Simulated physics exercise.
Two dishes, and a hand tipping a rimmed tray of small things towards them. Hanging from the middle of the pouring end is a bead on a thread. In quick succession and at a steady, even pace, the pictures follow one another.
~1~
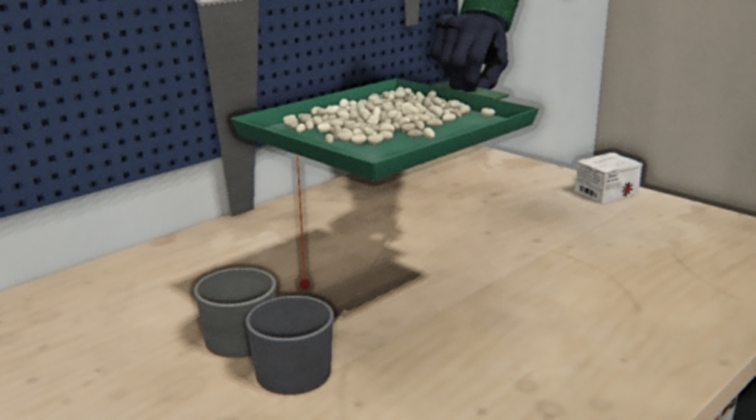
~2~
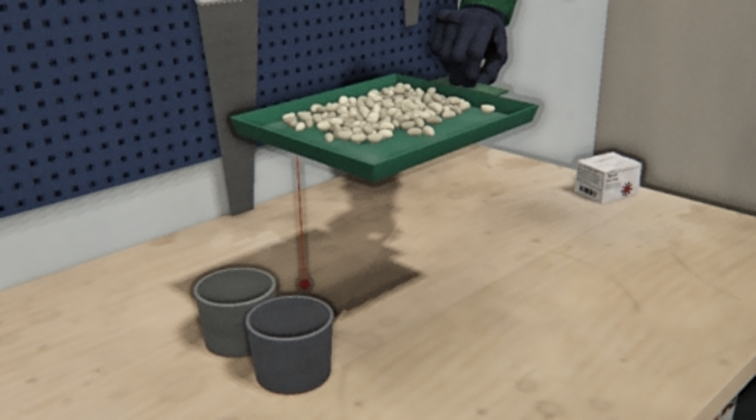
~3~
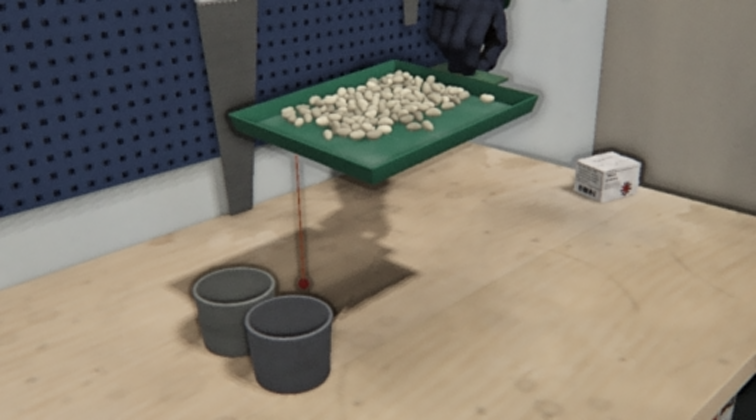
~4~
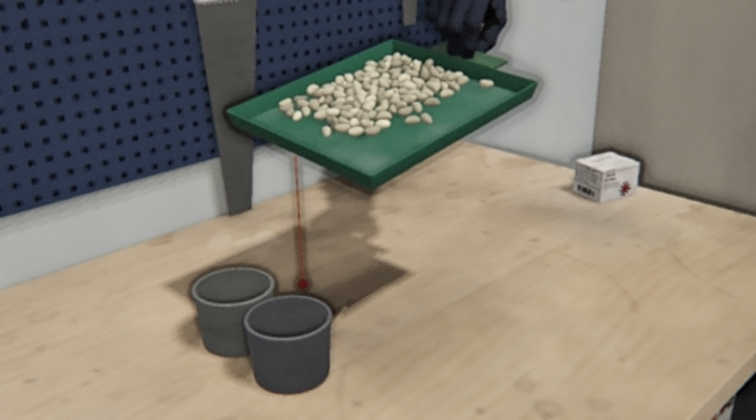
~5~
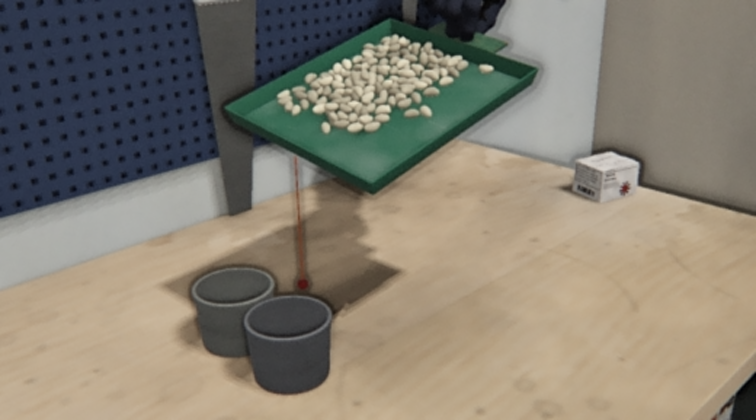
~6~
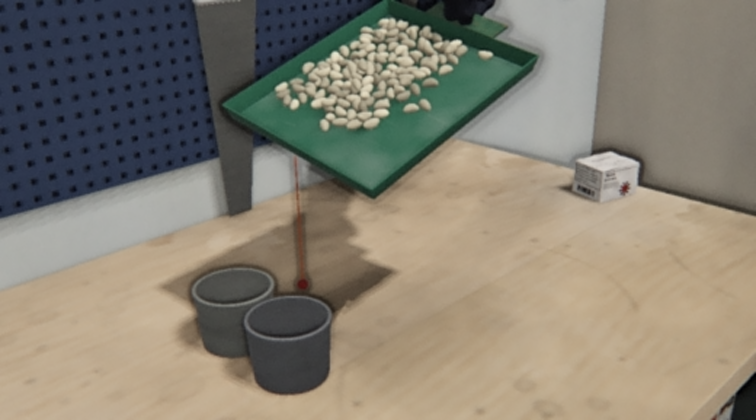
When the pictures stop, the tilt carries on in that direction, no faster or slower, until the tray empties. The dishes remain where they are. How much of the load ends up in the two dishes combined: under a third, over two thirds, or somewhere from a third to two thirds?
The share caught will be small, beneath a third of the load.
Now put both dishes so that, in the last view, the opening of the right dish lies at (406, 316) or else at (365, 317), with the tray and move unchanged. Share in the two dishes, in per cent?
In order: 20 percent and 40 percent.
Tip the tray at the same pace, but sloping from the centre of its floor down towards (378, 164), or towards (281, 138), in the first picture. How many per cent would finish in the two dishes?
In order, 0 in a hundred and 50 in a hundred.
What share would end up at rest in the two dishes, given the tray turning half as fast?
Something like 10 in a hundred.
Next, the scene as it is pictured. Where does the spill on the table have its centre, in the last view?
Middle in the last view: Roughly (366, 409).
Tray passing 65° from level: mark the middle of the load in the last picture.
Centre estimate: (355, 143).
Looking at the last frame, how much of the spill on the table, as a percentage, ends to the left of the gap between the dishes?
Close to 10 per cent of the spill, I think.
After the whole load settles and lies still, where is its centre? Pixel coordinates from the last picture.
Near (360, 407).
Just after the last frame, tray tipped steeply; almost all on the tray; about a tenth in the air.
A moment on, tray tipped past a quarter turn; roughly a quarter on the tray; about a tenth in the right dish; roughly half outside both; roughly a quarter in the air.
Further on, tray tipped past a quarter turn; about a tenth in the right dish; just a few in the left dish; almost all outside both.
When it is over, tray tipped past a quarter turn; about a tenth in the right dish; just a few in the left dish; almost all outside both.
